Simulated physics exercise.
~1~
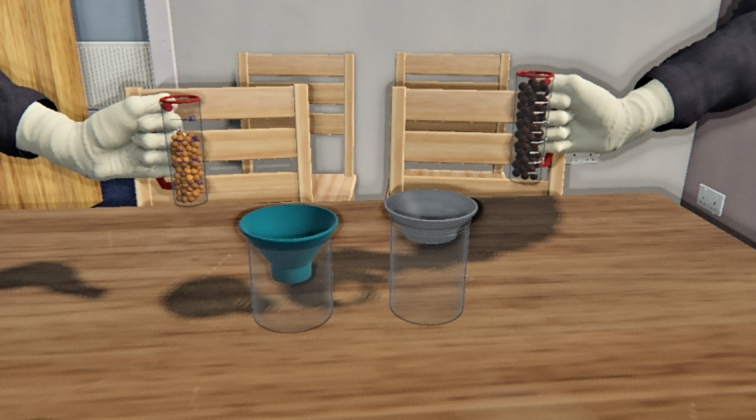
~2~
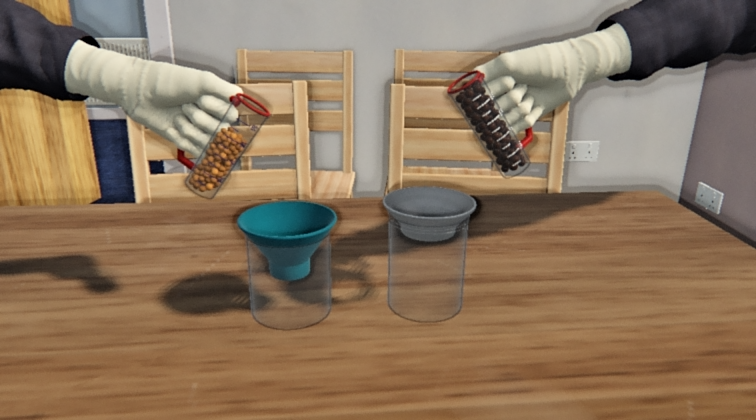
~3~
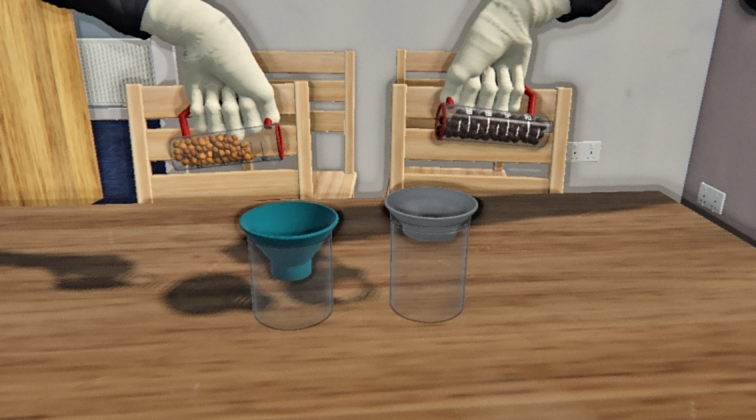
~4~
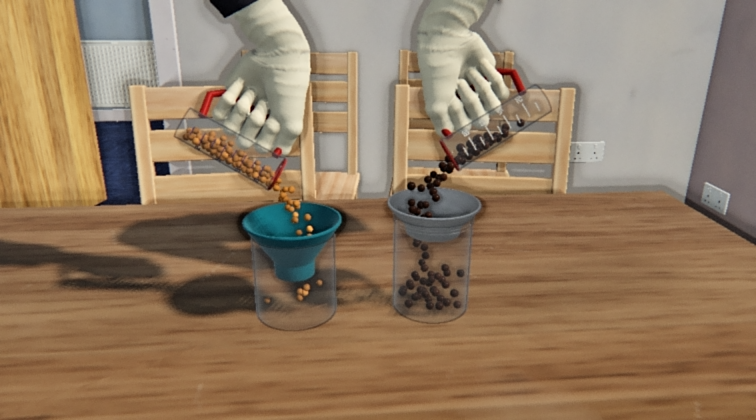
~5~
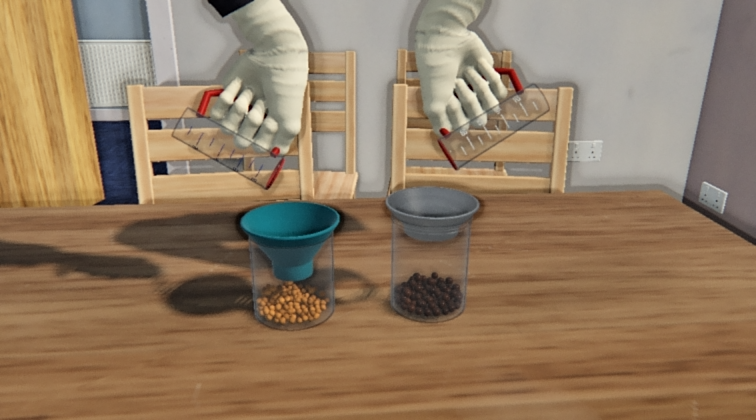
Two white-gloved hands tipped clear cups over a teal funnel on the left and a gray one on the right, pouring orange beads and dark ones through into the jars below, until both cups were empty and a small pile rested in each jar.
